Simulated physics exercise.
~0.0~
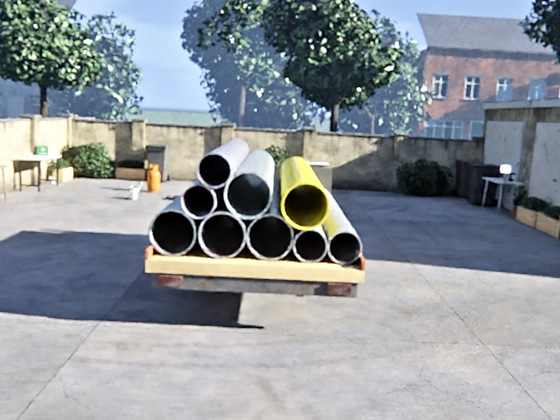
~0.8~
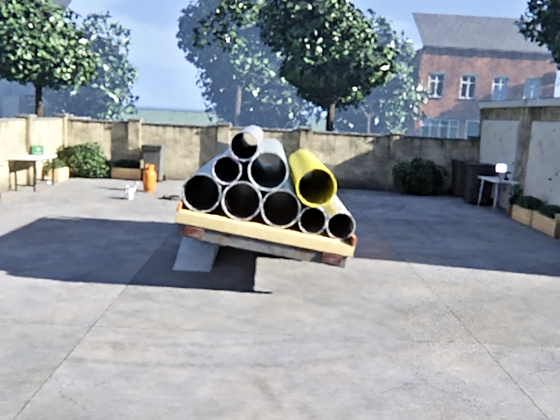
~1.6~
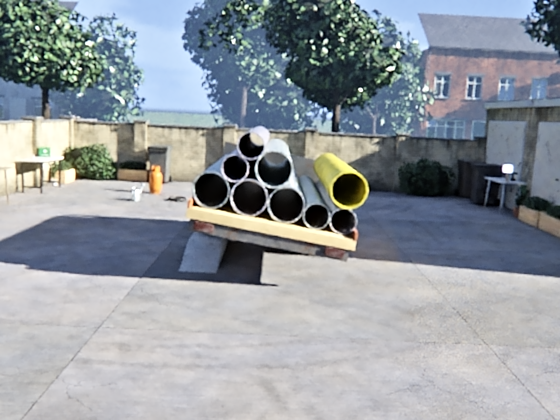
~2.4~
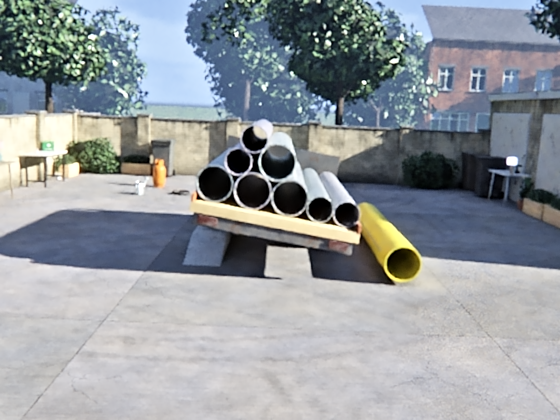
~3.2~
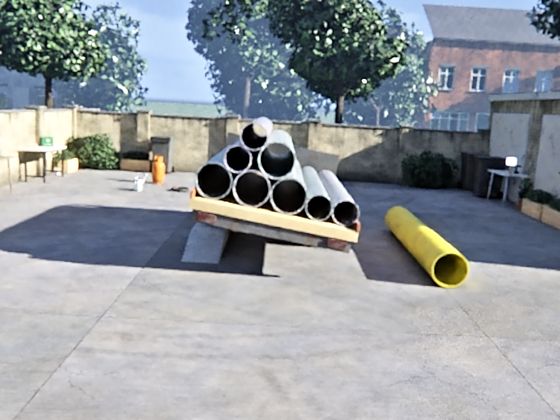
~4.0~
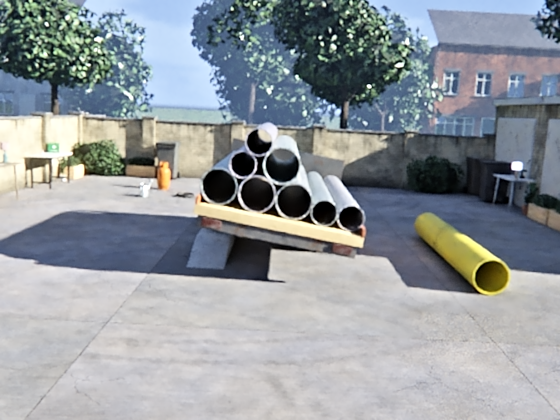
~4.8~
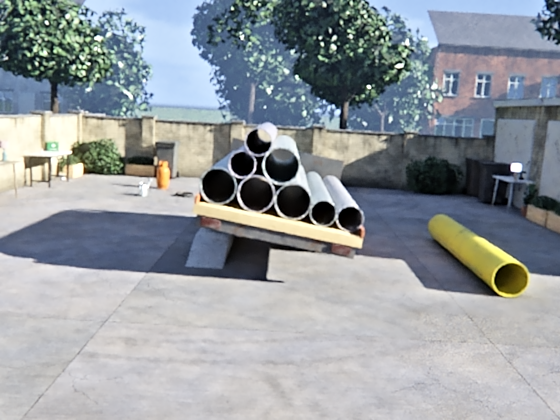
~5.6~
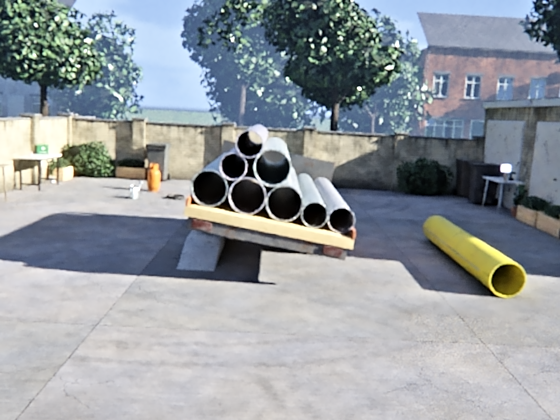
A yellow pipe sits on top of a stack of grey steel pipes on a flat orange-edged deck, their hollow ends facing a slightly swaying camera in a walled concrete yard, with trees and a brick building behind. The deck tips, its left side rising and its right side dipping. The yellow pipe rolls right across the pipes beneath it, drops over the right edge and lands on the ground. It rolls further right and comes to rest well clear of the deck, while the grey pipes stay stacked on the leaning deck.
